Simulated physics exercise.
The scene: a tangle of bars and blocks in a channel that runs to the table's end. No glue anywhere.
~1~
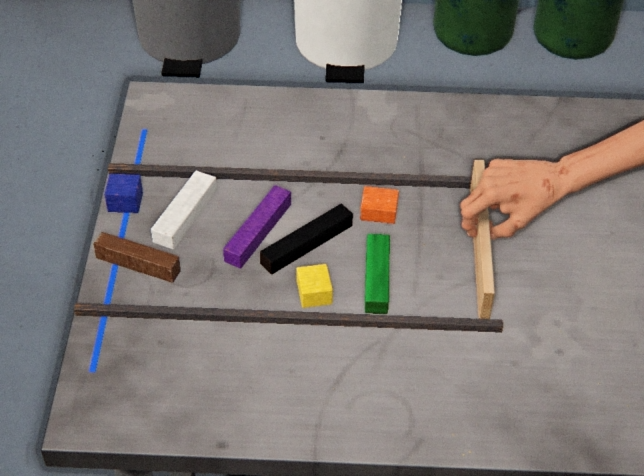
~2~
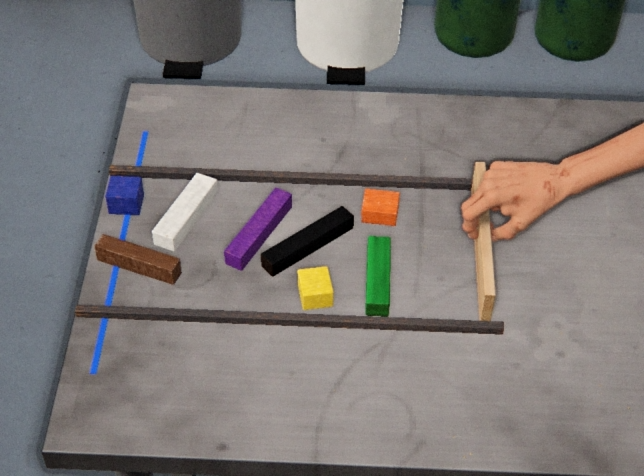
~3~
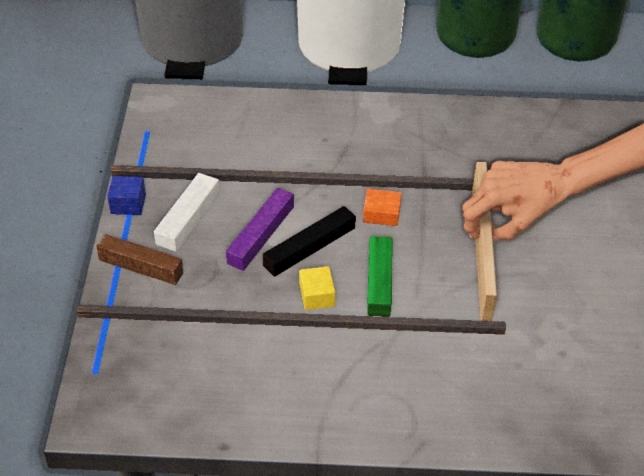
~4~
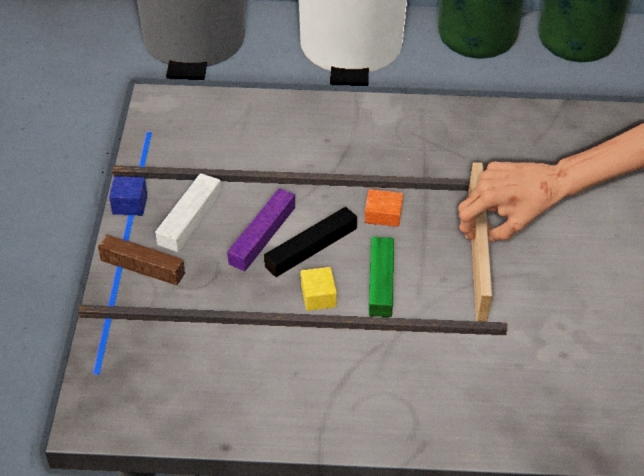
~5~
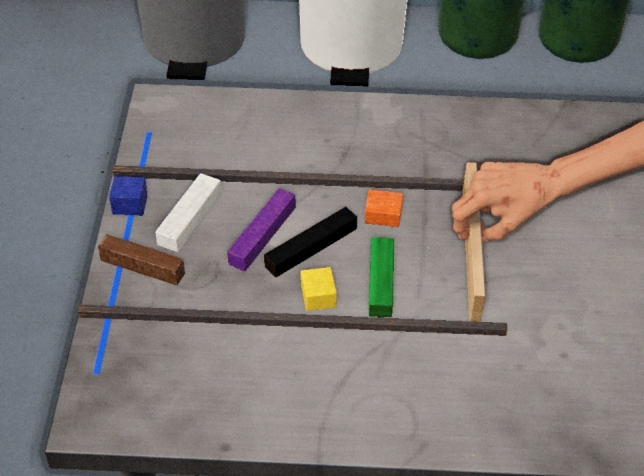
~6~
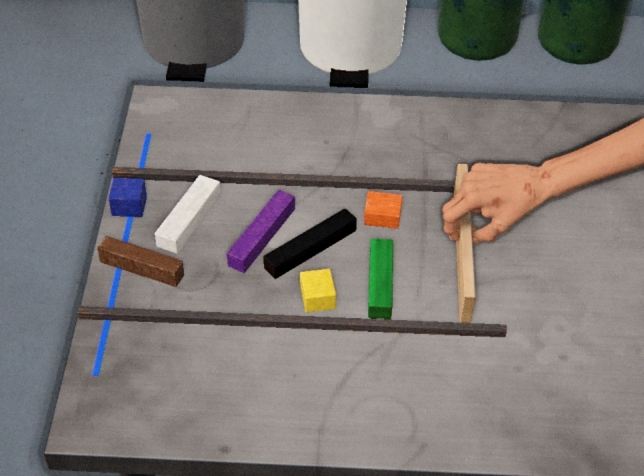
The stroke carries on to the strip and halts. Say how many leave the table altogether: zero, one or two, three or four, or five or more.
In the end the number that fall off is five or more.
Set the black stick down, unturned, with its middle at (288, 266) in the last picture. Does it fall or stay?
Then it tumbles off.
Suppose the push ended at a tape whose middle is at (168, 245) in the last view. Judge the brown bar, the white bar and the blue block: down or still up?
The brown bar tumbles off; the white bar tumbles off; the blue block tumbles off.
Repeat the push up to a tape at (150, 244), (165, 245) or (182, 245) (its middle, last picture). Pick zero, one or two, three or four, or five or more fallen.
For each place: Three to four; three to four; just one or two.
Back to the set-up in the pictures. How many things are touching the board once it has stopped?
The number is 2.
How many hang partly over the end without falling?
It comes to 1.
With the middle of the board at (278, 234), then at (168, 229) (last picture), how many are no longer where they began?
At the one place 5, at the other 8.
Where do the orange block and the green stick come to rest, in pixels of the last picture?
First (116, 196), then (106, 267).
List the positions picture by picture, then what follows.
Blue block (124, 193); brown bar (137, 257); white bar (185, 209); board (482, 238); tape (121, 239), in the first frame.
Brown bar (138, 259); board (483, 240), in the second frame.
White bar (188, 211); black stick (310, 241), in the third frame.
Blue block (129, 196); orange block (384, 208), in the fourth frame.
Brown bar (142, 260); yellow block (319, 289), in the fifth frame.
Blue block (128, 198); brown bar (141, 261); white bar (189, 213); board (464, 242); tape (125, 243), in the sixth frame.
Soon after, none off yet; blue block at rest near (128, 198); brown bar at rest near (141, 261); white bar at rest near (189, 213).
After that, none off yet; blue block at rest near (128, 198); brown bar displaced a little near (118, 256); white bar displaced a little near (162, 210).
In the end, the number that fall off is five or more; gone, yellow block, black stick, purple bar, white bar, brown bar and blue block.
